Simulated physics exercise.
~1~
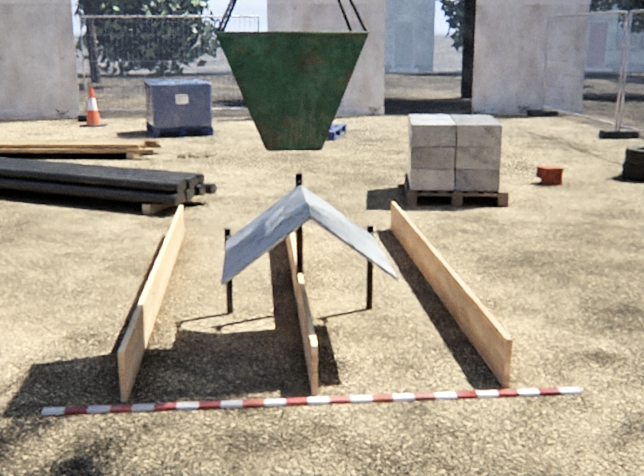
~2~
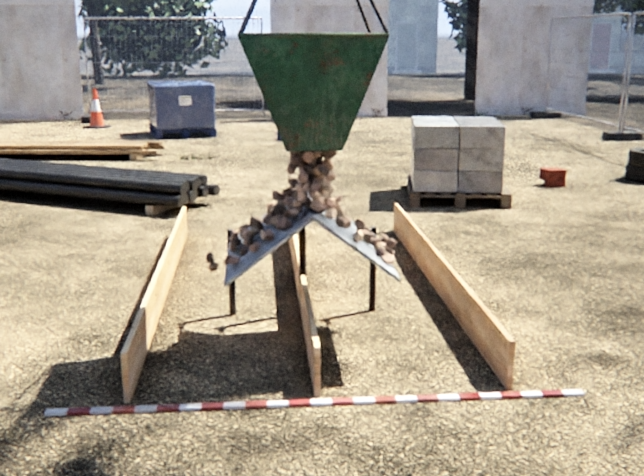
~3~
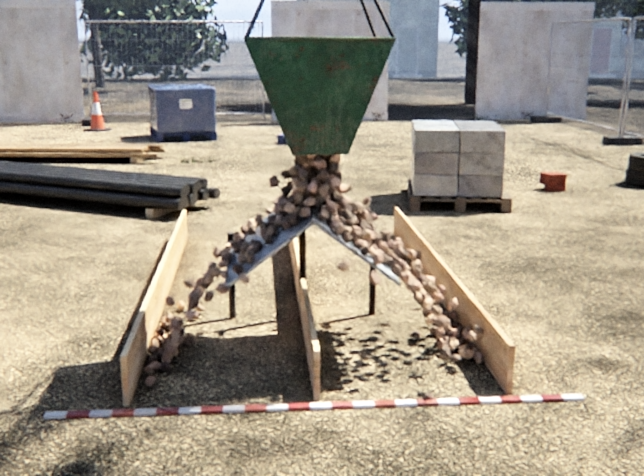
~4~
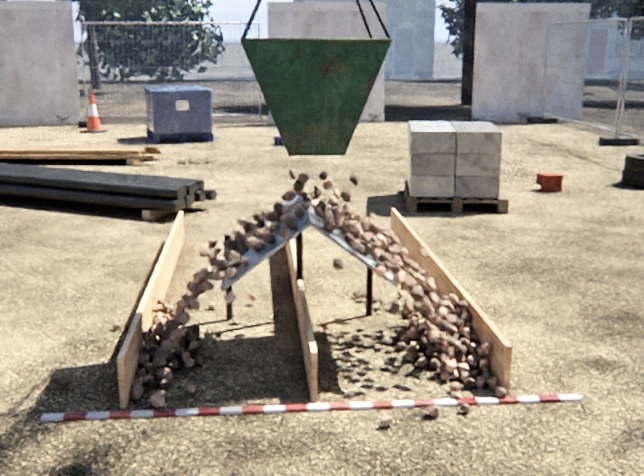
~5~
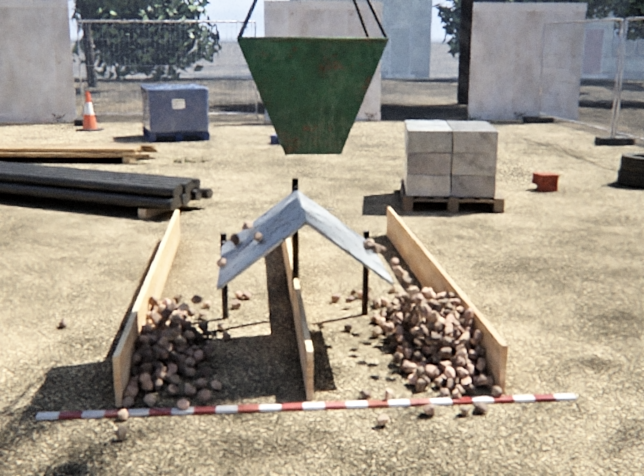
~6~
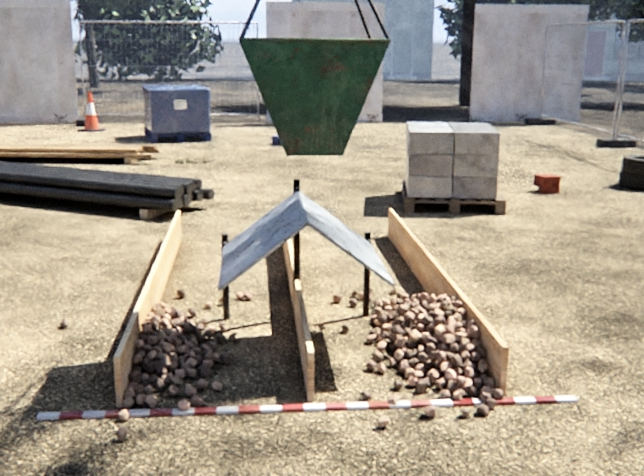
A green tapered skip hangs on dark cables over a sunlit gravel yard, seen from the front and slightly above by a gently swaying camera. Below it stands a grey steel ridge on thin posts, between wooden boards that mark out two bays behind a red and white striped pole. The skip shifts right, then opens underneath and drops brownish stones onto the ridge. They split and slide down both slopes, tumbling into the bays until the skip is empty. The steel clears, leaving two heaps, the right one clearly larger, with a few strays around the pole.
